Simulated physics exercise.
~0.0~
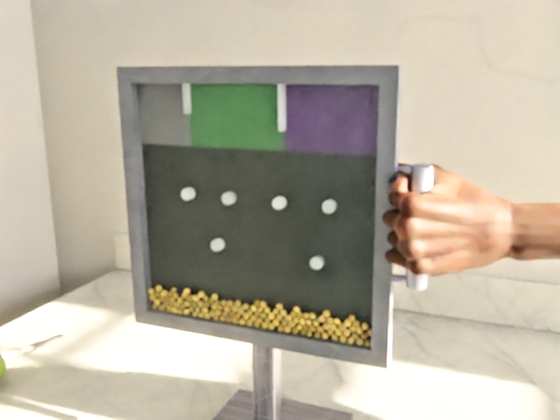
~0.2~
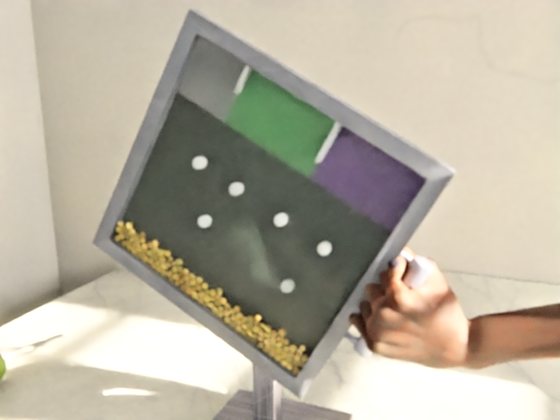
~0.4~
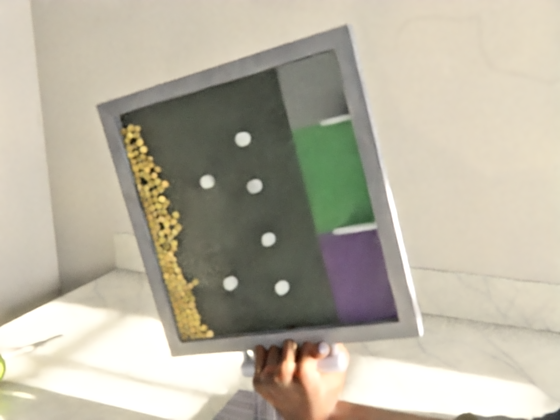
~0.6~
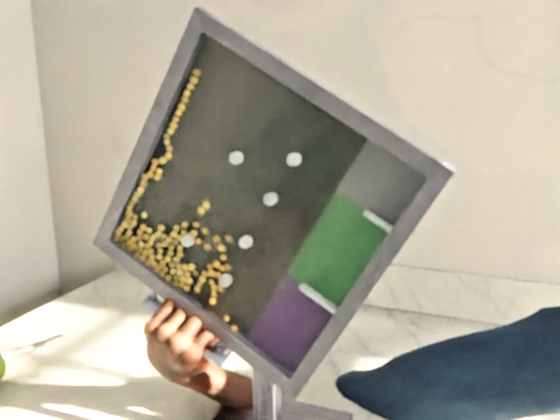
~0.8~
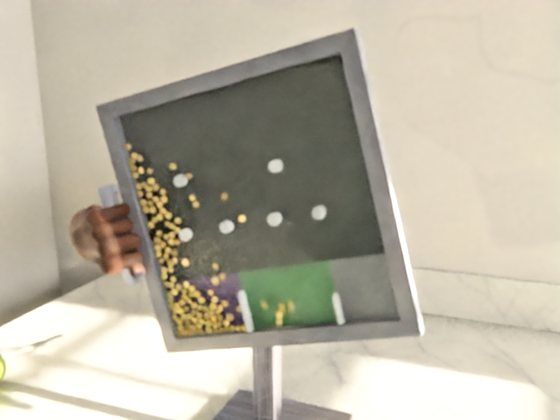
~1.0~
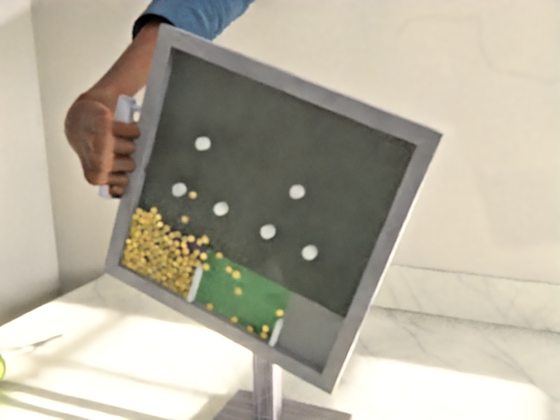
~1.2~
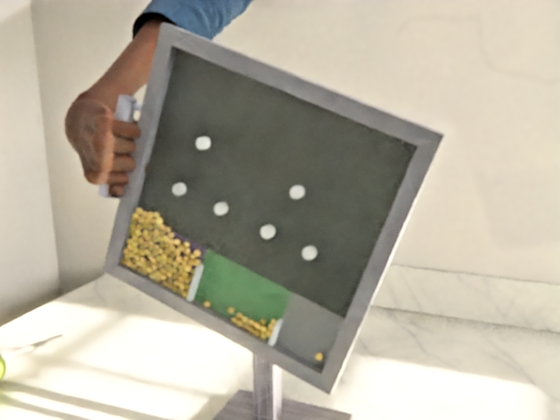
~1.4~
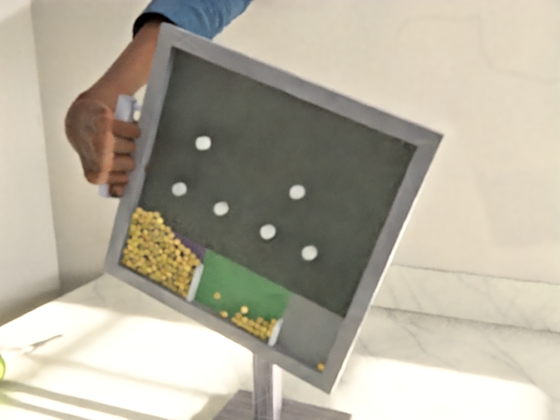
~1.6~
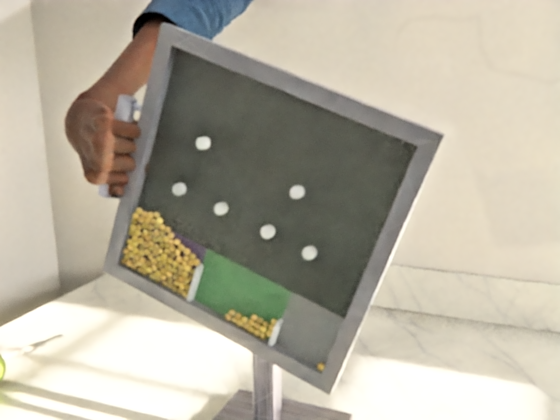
In this clip, a hand turns a framed puzzle box clockwise past upside down, and the small yellow beads slide along its wall and tumble among white pegs, settling mostly in the purple pocket, with a few in green and barely any by the grey.
